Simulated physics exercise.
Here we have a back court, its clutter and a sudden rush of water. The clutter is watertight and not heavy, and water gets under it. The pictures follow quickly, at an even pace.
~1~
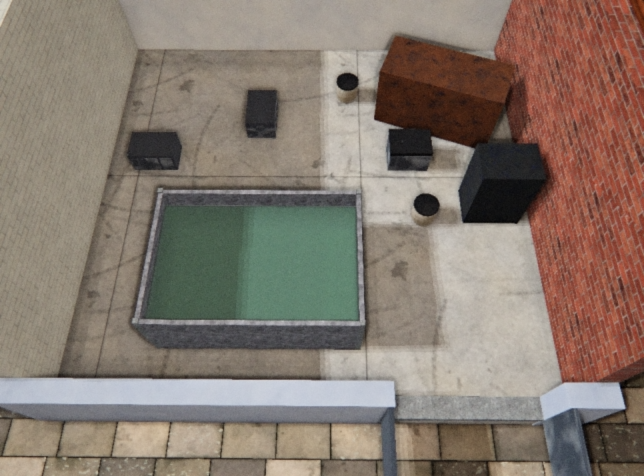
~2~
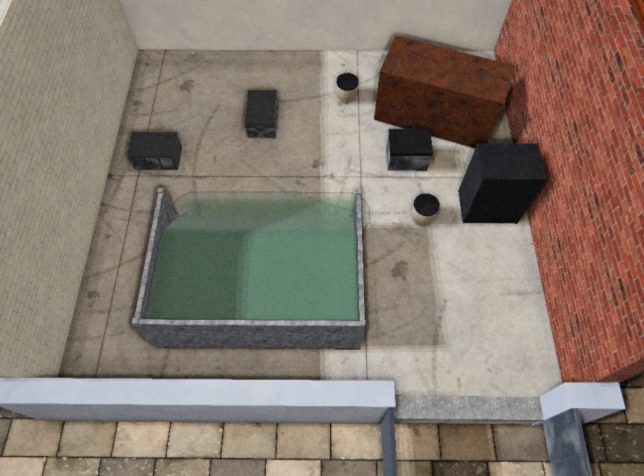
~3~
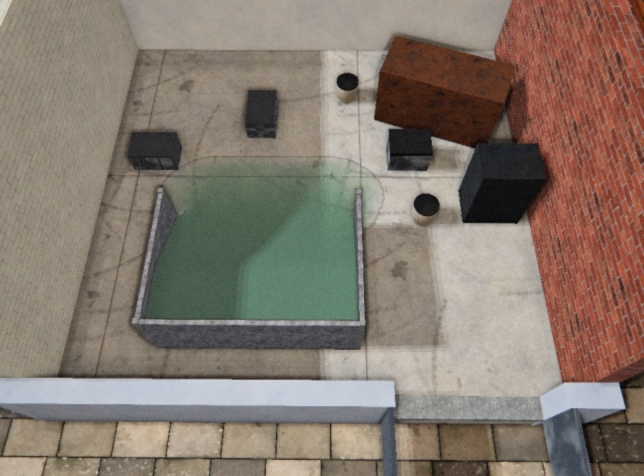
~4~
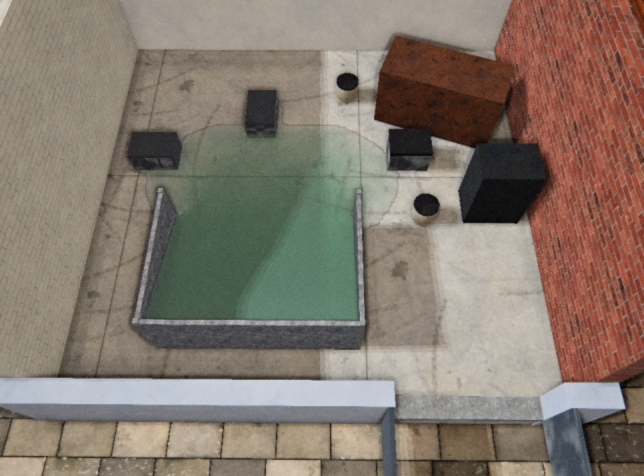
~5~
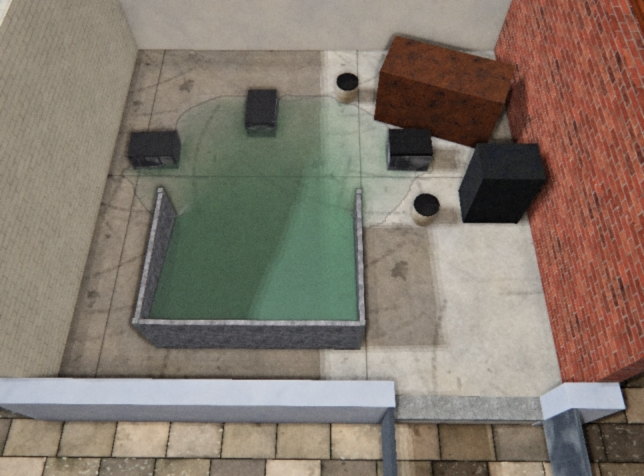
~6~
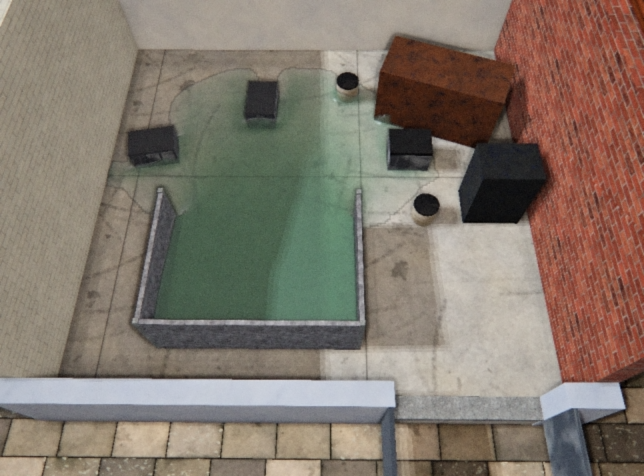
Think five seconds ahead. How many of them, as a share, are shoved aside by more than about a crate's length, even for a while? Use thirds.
That comes to at least two thirds.
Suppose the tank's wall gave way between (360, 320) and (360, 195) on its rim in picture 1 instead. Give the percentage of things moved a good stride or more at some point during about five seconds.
Roughly 40 per cent.
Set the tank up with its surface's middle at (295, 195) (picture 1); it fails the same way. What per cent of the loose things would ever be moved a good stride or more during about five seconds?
Close to 100 %.
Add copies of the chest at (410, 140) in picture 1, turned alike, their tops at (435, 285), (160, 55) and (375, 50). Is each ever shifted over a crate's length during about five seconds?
In that order: Never so far, yes, pushed that far.
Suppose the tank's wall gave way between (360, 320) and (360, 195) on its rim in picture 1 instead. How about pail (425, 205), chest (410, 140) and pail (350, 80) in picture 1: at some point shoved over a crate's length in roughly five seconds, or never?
As listed: That far or more, pushed that far, no.
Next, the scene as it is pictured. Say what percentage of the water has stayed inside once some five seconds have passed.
Roughly 100 per cent.
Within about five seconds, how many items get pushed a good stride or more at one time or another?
5 of them.
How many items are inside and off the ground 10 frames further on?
I count 2.
A moment on, 1 of 5 are well off their spots; 0 afloat.
Next, 4 of 5 are well off their spots; 2 afloat.
Later, 3 of 5 are well off their spots; 4 afloat.
In the end, 4 of 5 are well off their spots, and 5 have been at some point; 3 afloat.
